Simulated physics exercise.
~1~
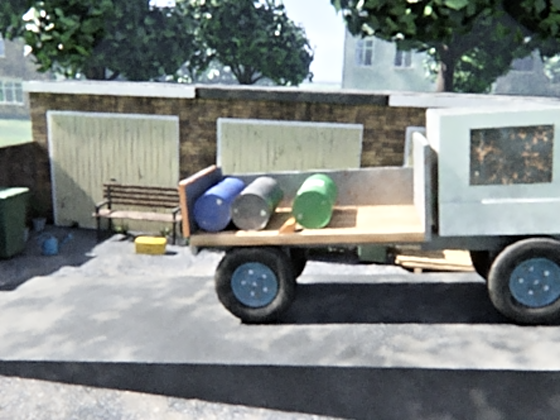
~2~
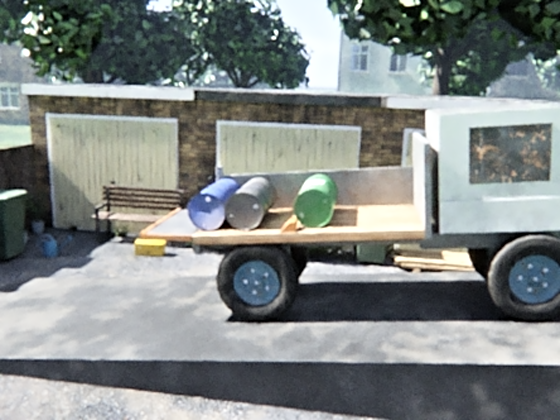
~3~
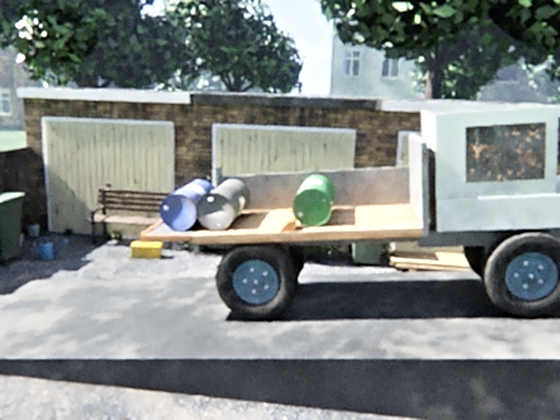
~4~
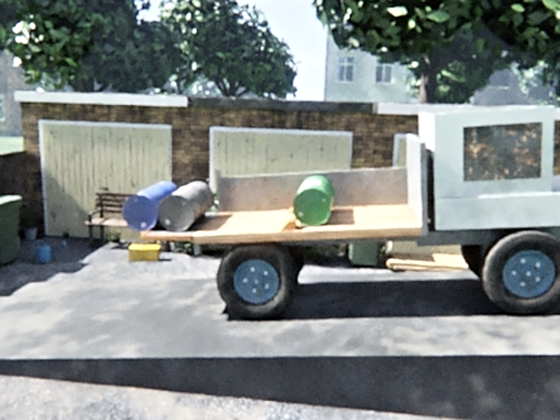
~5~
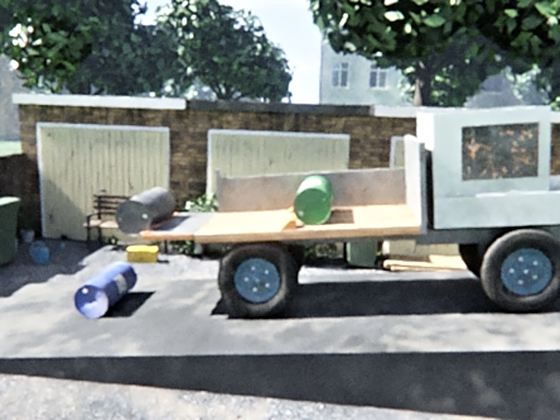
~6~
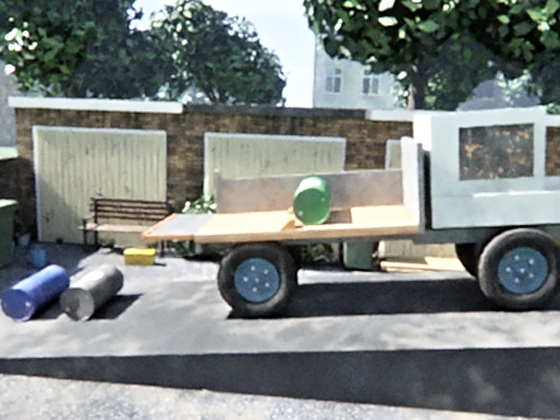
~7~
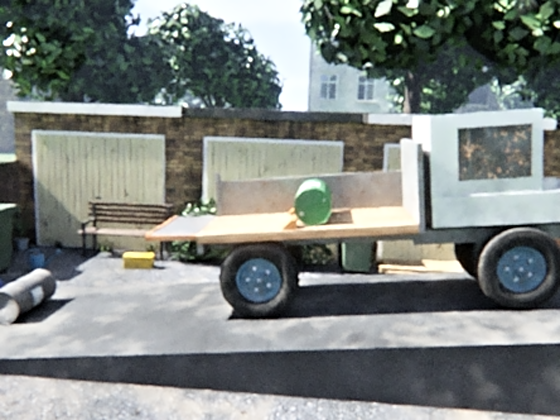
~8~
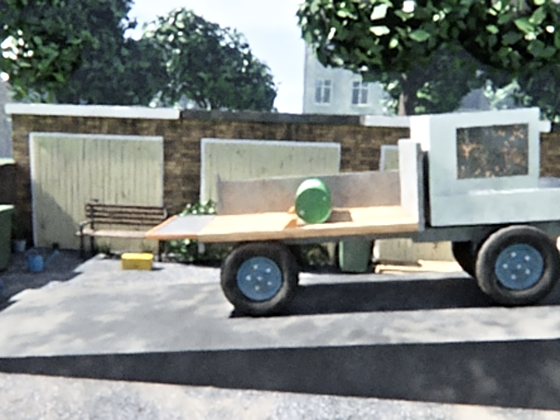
A blue drum and a grey one rolled left off the back of a parked truck once its tailgate swung down, dropped to the ground and rolled out of view, while the green drum stayed put on the bed.
